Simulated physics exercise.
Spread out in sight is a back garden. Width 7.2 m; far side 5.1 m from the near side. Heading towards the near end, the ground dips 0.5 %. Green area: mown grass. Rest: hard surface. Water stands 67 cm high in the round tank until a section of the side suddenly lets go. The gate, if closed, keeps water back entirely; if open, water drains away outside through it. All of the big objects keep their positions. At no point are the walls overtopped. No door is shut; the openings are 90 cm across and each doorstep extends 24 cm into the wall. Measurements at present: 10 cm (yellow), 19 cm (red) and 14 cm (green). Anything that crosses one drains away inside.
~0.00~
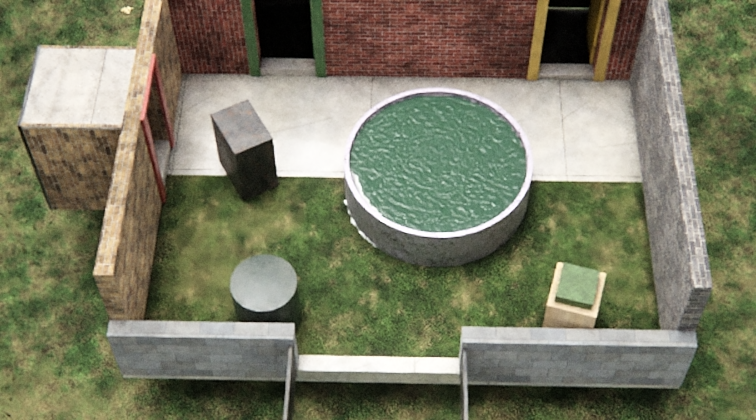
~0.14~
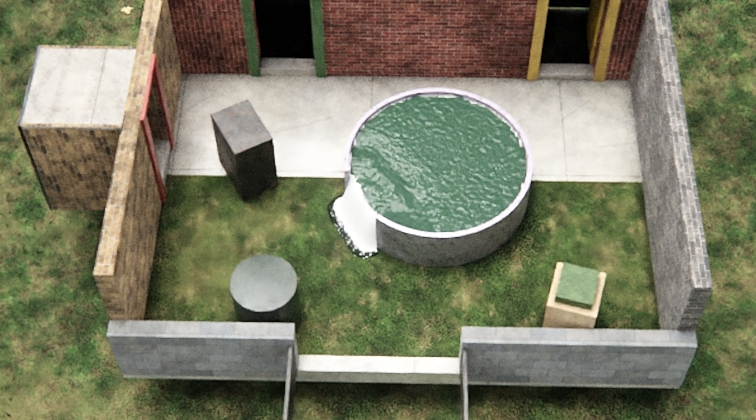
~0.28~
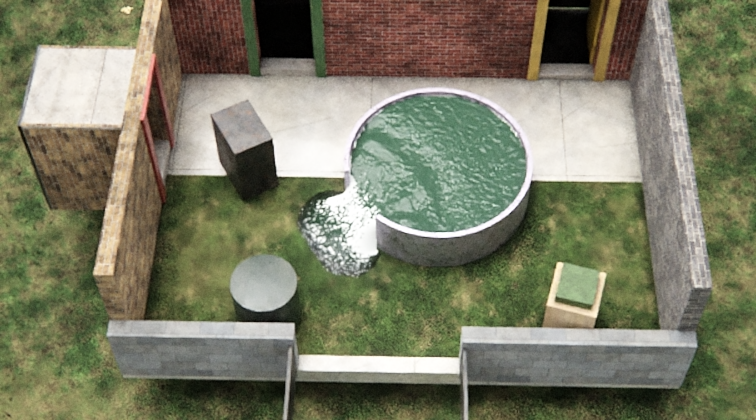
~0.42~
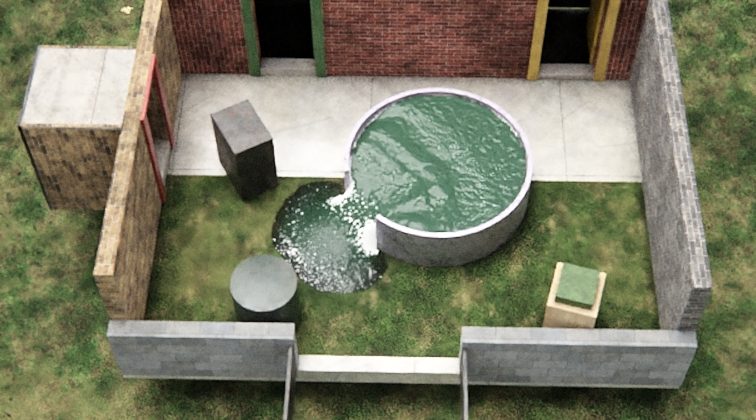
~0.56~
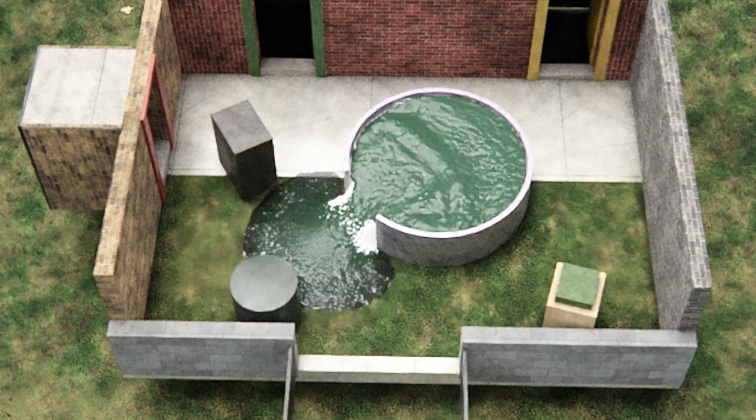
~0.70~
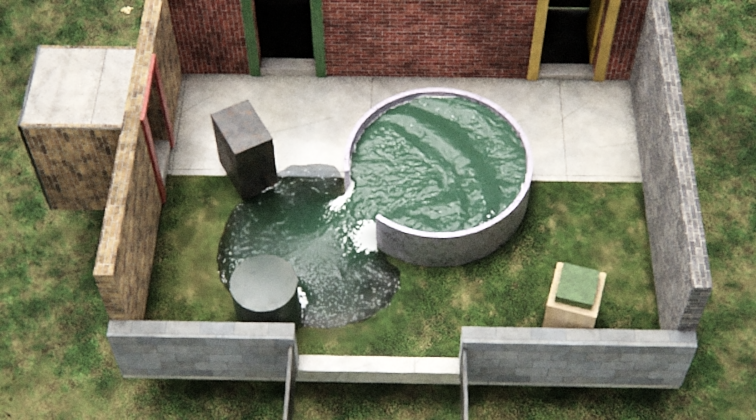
We see a walled garden with a round tank of green water, still at first; then water pours from a gap in its left side and spreads across the grass, reaching around the dark block and the grey cylinder.
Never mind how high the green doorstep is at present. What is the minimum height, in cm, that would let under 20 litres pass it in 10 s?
The minimum is near 6 cm.
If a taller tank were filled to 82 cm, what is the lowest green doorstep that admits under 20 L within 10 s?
The step would need to be some 8.5 cm high.
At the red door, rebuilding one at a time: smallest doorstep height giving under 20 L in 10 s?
Roughly 11.5 cm at red.
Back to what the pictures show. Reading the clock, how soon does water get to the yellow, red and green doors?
Yellow: 8.0 s; red: 2.0 s; green: 3.6 s.
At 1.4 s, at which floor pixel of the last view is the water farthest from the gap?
The farthest wet point sits near (145, 317) in the last view.
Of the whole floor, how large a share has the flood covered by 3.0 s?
Roughly 40 percent.
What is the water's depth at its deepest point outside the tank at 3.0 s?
Max depth: Near 33 cm.
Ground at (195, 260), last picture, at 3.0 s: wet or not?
Looks like it's swamped.
After 1.4 s water covers 25 % of the floor, deepest (34 cm) near (289, 287); it has not reached the green door.
After 3.0 s water covers 40 % of the floor, deepest (33 cm) near (140, 351); it has not reached the green door.
After 10.0 s water covers 90 % of the floor, deepest (15 cm) near (140, 351); 8 cm at the green door, 0 litres in over its 14 cm doorstep.
At the green door as built, the water arrived by 3.7 s and peaked near 11 cm at 6.4 s.
With a doorstep of 5.5 cm, 26 litres would have come in within the 10 s; with 6.5 cm, 16 litres. So under 20 litres takes about 6 cm.
